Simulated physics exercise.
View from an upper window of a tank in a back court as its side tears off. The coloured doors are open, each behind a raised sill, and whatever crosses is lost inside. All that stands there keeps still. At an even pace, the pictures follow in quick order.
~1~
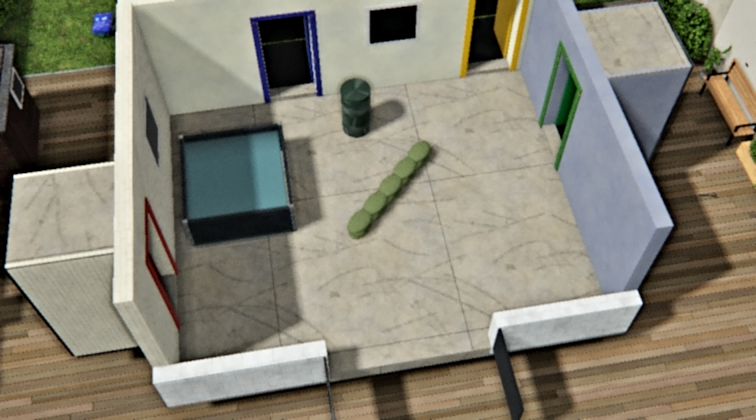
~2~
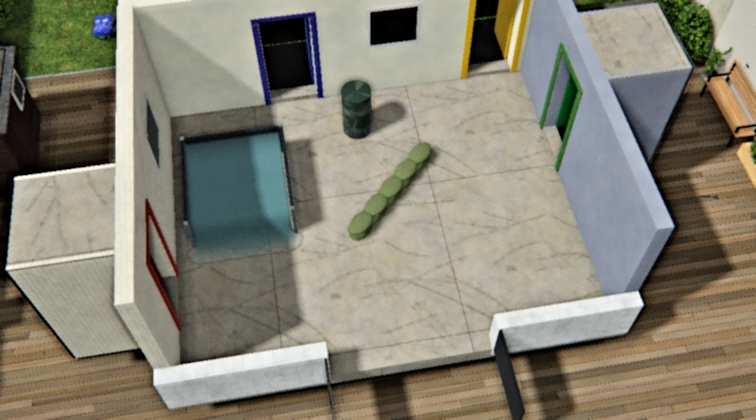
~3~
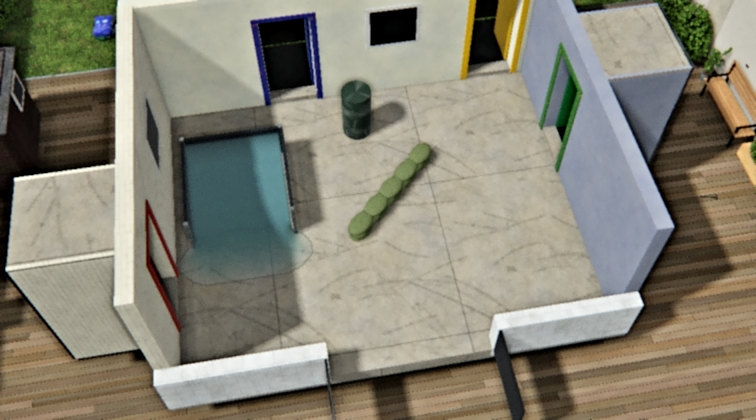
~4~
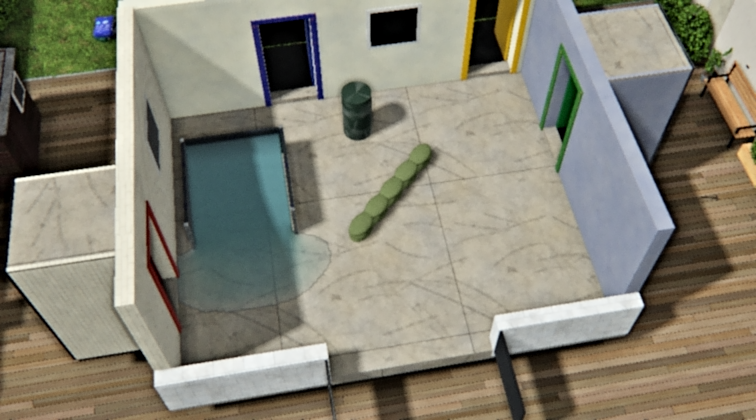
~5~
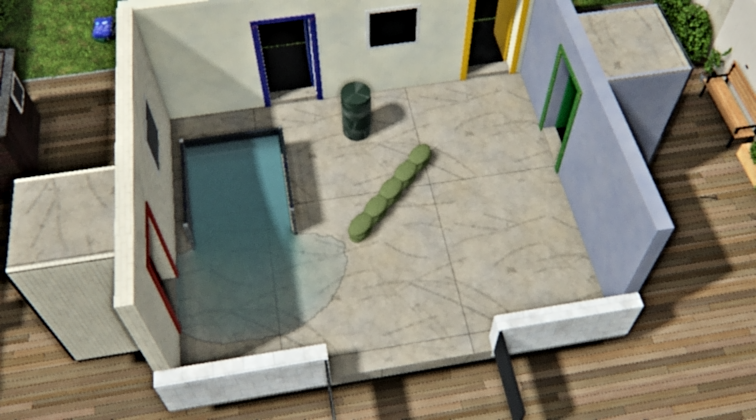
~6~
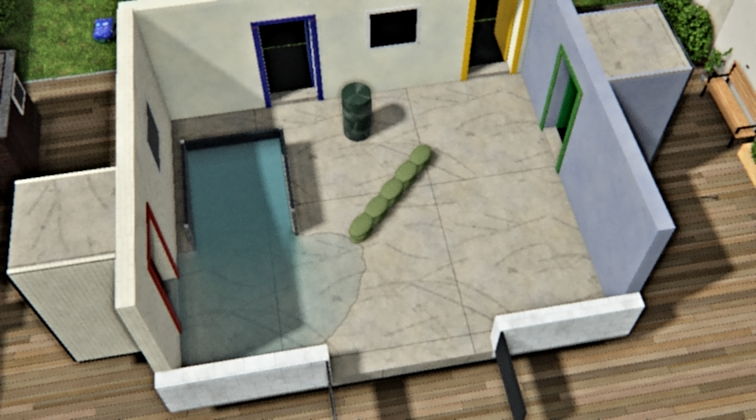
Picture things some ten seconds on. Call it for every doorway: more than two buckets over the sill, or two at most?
My call: The red door more than two; the green door two at most; the blue door two at most; the yellow door two at most.
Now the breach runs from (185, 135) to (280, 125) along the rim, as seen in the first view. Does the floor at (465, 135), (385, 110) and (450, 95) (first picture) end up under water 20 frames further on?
Following the listed order, the three come out reached by the spill, reached by the spill and reached by the spill.
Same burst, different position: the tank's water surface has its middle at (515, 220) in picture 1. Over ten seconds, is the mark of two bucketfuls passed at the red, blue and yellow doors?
The red door falls short, the blue door falls short, the yellow door exceeds it.
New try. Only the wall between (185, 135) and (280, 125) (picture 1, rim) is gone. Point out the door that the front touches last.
That would be the door marked green.
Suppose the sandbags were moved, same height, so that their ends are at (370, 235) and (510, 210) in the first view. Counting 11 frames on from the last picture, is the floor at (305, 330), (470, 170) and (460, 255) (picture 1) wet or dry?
In turn: Submerged, spared, spared.
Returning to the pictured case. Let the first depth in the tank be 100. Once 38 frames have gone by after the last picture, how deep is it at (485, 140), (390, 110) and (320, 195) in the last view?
The three come to some 2, 0 and 0 per cent respectively.
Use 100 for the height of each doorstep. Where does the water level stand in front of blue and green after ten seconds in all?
Estimate, in order: 10 and 40 percent.
A moment on, water covers 25 % of the floor; the red door under two buckets in, the green door not reached, the blue door not reached, the yellow door not reached.
Next, water covers 25 % of the floor; the red door over two buckets in, the green door not reached, the blue door not reached, the yellow door not reached.
Then, water covers 35 % of the floor; the red door far over two buckets in, the green door not reached, the blue door not reached, the yellow door not reached.
Later, water covers 65 % of the floor; the red door far over two buckets in, the green door wet at the sill, nothing in, the blue door not reached, the yellow door not reached.
In the end, water covers 80 % of the floor; the red door far over two buckets in, the green door wet at the sill, nothing in, the blue door wet at the sill, nothing in, the yellow door wet at the sill, nothing in.
